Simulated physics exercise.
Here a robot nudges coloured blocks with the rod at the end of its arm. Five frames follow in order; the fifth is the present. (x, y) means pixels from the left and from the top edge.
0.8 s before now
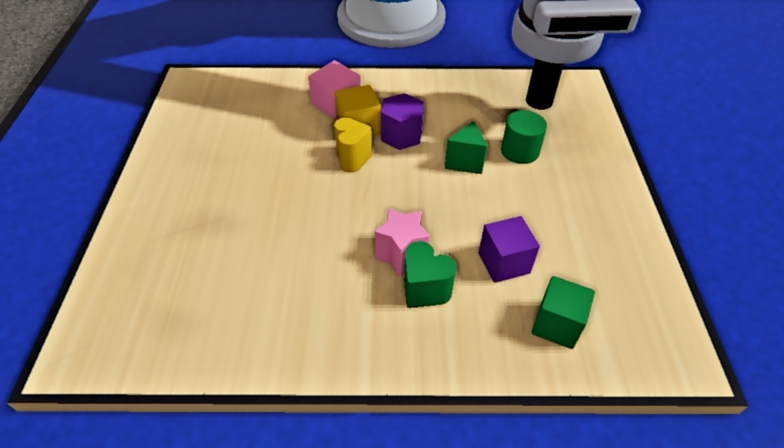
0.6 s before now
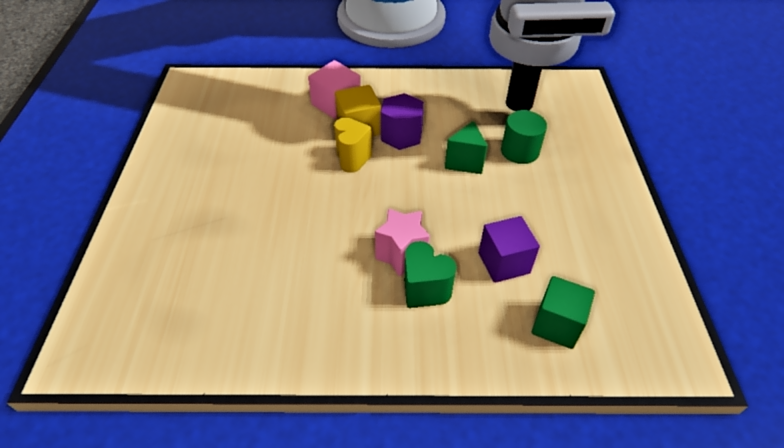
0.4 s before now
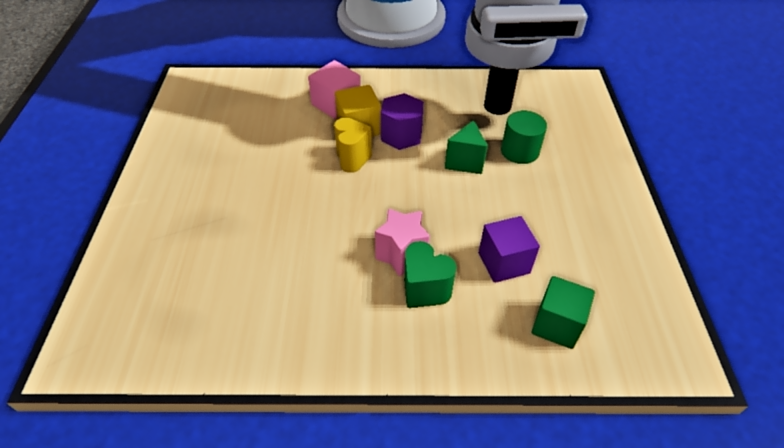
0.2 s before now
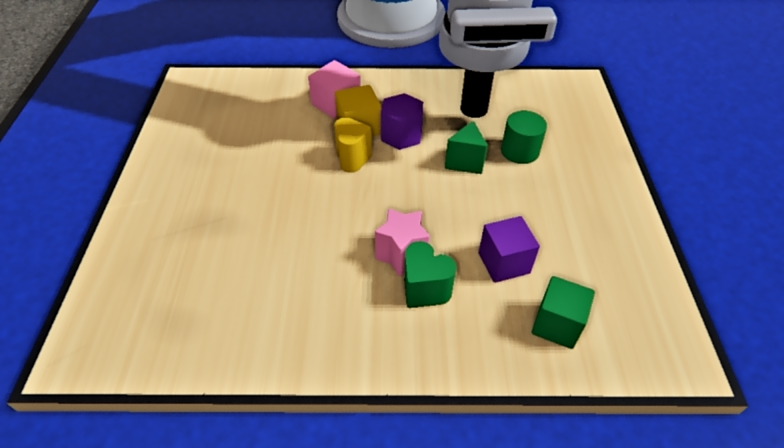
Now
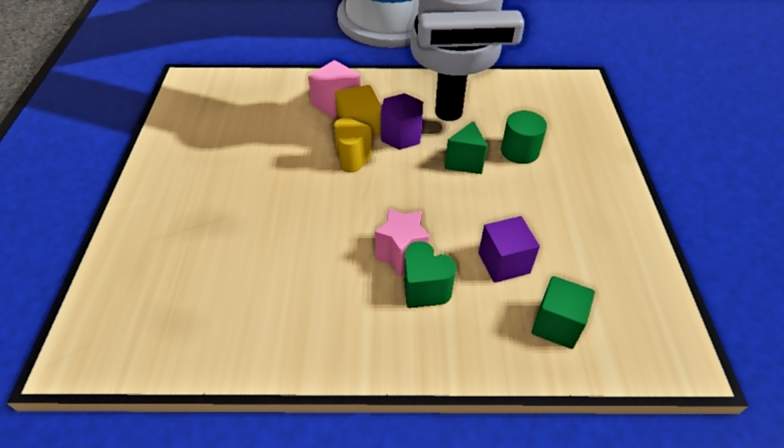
In the video, a robot arm with a black rod moves steadily left along the far edge of a wooden board, passing behind the green cylinder and triangular block, while the pink, yellow, purple and green blocks stay still.
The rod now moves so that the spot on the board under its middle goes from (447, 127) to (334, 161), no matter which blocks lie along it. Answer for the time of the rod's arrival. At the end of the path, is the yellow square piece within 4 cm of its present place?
Yes, I think so.
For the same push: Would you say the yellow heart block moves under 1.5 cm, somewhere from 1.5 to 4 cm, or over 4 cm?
Covers over 4 cm.
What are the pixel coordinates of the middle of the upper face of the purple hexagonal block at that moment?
Expect it around (300, 148).
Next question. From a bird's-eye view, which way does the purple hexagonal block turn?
Looking down on the board, it turns counter-clockwise.
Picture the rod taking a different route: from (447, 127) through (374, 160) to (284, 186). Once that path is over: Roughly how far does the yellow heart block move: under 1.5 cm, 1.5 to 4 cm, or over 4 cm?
Once the path ends, it will sit over 4 cm from where it is now.
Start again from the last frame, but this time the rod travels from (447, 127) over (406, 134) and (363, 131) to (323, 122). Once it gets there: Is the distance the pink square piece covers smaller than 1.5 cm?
Yes, I think so.
What follows on the original path. One third of the way, rod (411, 124); yellow heart block (344, 133); yellow square piece (341, 104), turned 45° clockwise; purple hexagonal block (378, 118), turned 20° anticlockwise.
Two thirds of the way, rod (372, 135); yellow heart block (308, 148), turned 30° clockwise; yellow square piece (331, 104), turned 75° clockwise; purple hexagonal block (340, 133), turned 35° anticlockwise.
At the end, rod (332, 146); yellow heart block (270, 168), turned 15° clockwise; yellow square piece (331, 104), turned 75° clockwise; purple hexagonal block (300, 148), turned 50° anticlockwise; green triangular piece unmoved.
